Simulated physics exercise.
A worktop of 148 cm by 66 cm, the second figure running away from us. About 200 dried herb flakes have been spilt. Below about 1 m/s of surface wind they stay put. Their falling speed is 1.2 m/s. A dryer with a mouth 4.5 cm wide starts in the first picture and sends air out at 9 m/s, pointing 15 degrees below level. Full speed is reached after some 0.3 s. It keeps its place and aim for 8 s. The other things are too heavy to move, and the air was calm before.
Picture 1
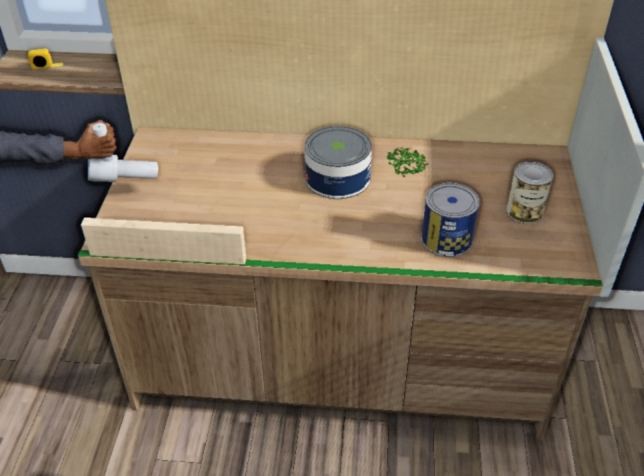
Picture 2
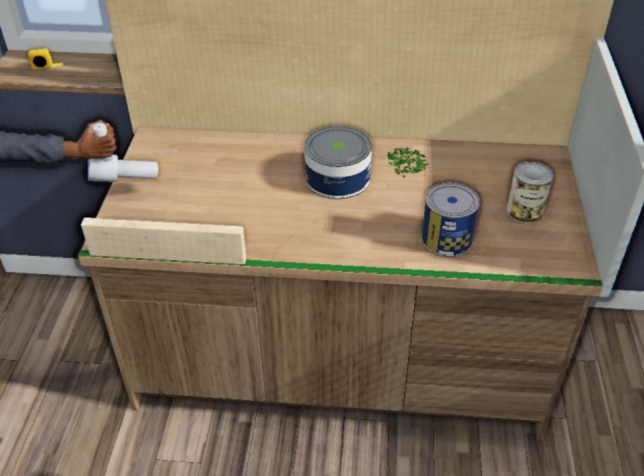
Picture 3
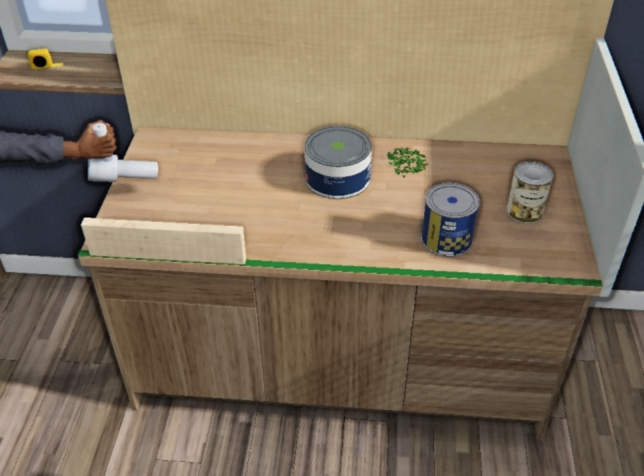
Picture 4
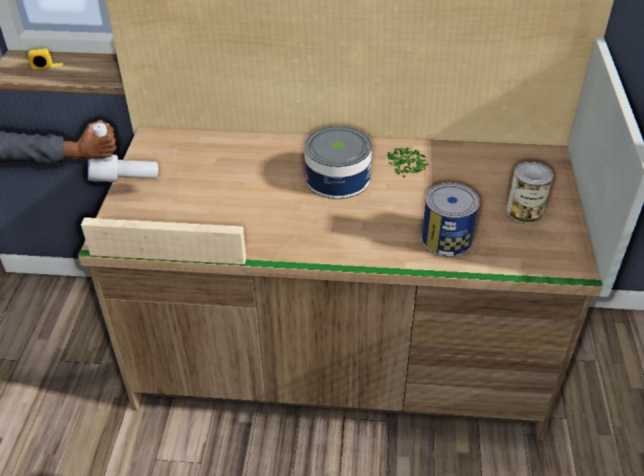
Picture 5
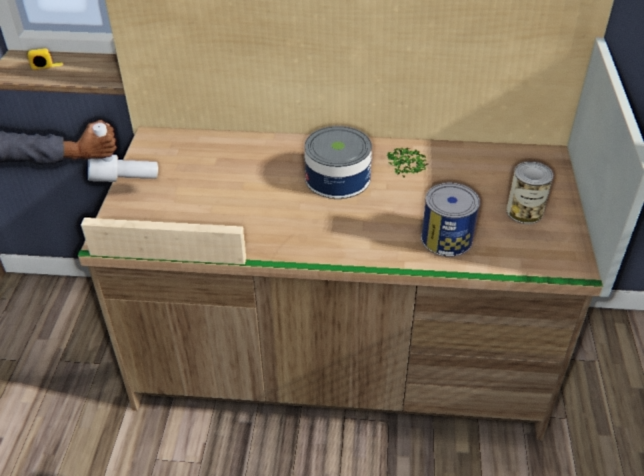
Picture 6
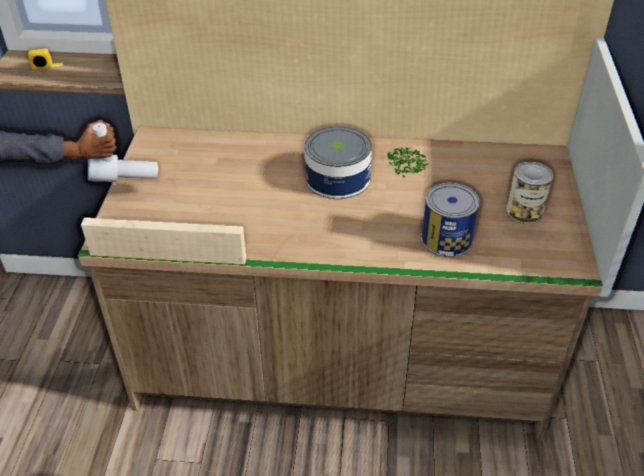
A hand at the left holds a white dryer over a wooden counter, pointing it right toward a small scatter of green flakes. The flakes lie still behind and between the tins, and the hand stays in place, with nothing visibly moving from start to end.
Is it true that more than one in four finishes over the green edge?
As for a quarter going over the green edge: No.
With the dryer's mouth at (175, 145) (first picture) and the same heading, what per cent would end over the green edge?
It would be near 60 %.
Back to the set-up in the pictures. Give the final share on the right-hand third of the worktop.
About 15 %.
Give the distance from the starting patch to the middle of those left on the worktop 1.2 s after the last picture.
Roughly 0 cm.
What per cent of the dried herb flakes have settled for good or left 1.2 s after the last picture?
About 40 %.
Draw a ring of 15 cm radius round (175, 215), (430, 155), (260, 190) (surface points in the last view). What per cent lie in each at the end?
In turn about 0 %, 80 %, 0 %.
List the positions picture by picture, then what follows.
In the first picture, the middle of the dried herb flakes is near (407, 161), none has stirred yet and the mouth of the dryer is at (157, 171).
In the second picture, the middle of the dried herb flakes is near (407, 161), none has stirred yet and the green edge is centred on (334, 271).
In the third picture, the middle of the dried herb flakes is near (407, 161), none has stirred yet, the top of a large tin is at (338, 145) and the top of a tin is at (452, 200).
In the fourth picture, the middle of the dried herb flakes is near (407, 161) and none has stirred yet.
In the fifth picture, the middle of the dried herb flakes is near (407, 161) and none has stirred yet.
In the sixth picture, the middle of the dried herb flakes is near (407, 161) and none has stirred yet.
Then, 1.2 s after the last picture the count stands so, 0 % are over the green edge; the middle of those still in play is near (407, 161).
Then, 2.2 s after the last picture the count stands so, 0 % are over the green edge; the middle of those still in play is near (407, 161).
Then, 4.1 s after the last picture the count stands so, 1 % are over the green edge; the middle of those still in play is near (407, 161).
Then, 7.7 s after the last picture, at the end, 4 % are over the green edge; the middle of those still in play is near (407, 161).
